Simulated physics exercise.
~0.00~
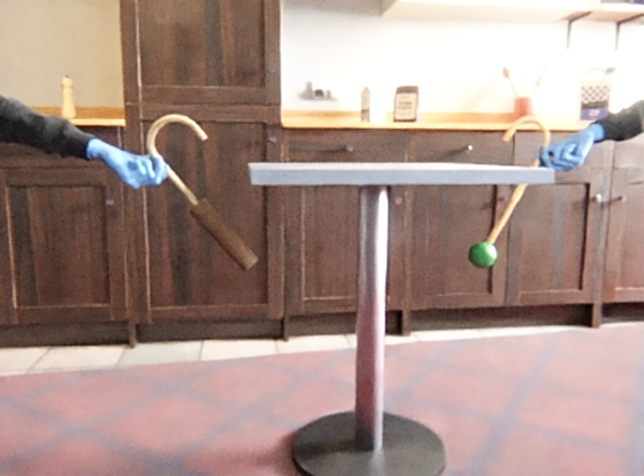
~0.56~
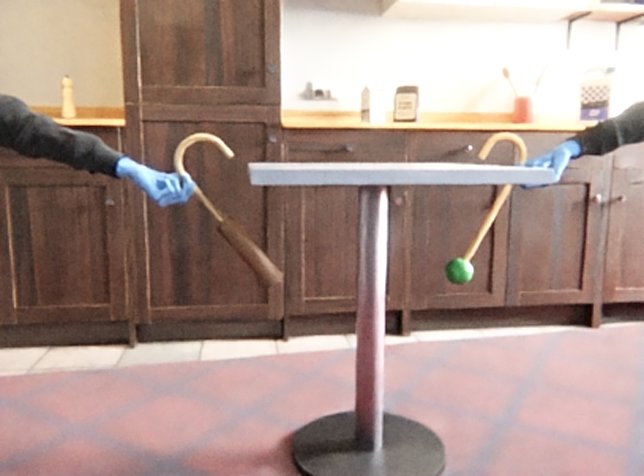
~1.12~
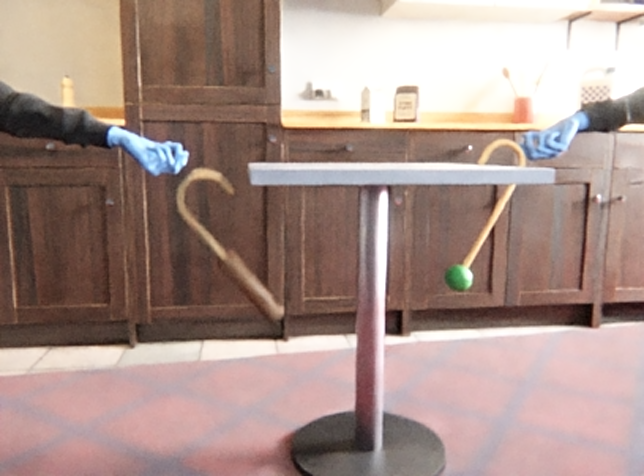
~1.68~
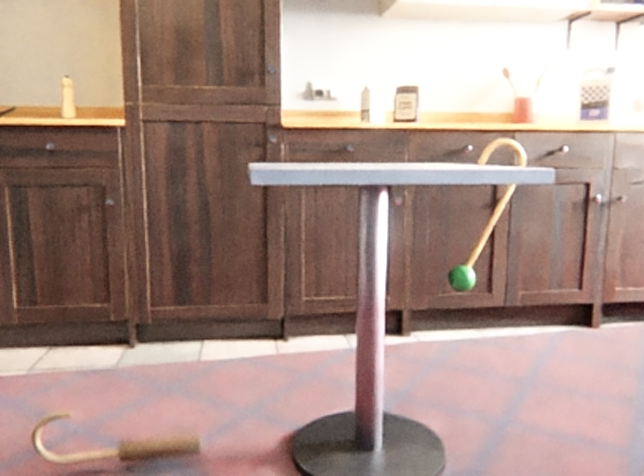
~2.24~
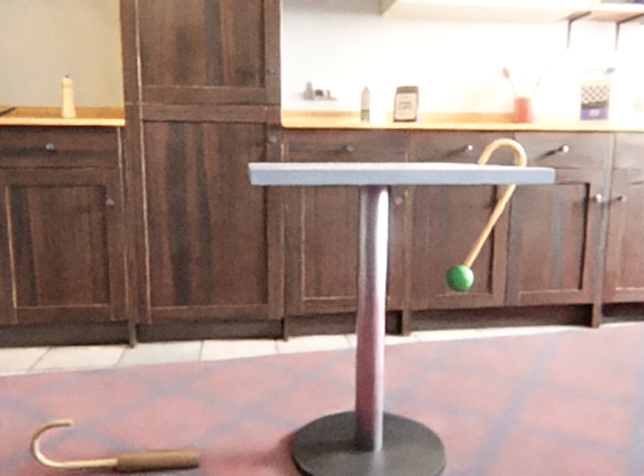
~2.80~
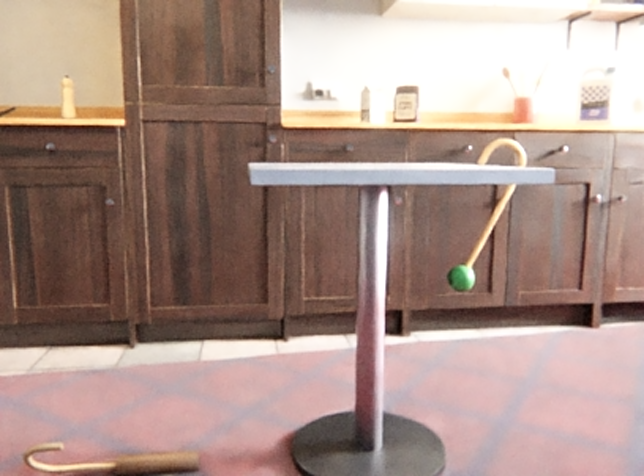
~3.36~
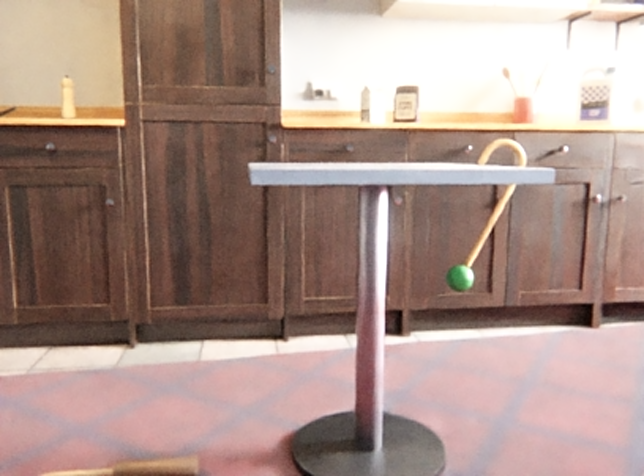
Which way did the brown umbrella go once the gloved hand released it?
It went down, dropping from beside the left end of the tabletop to the floor.
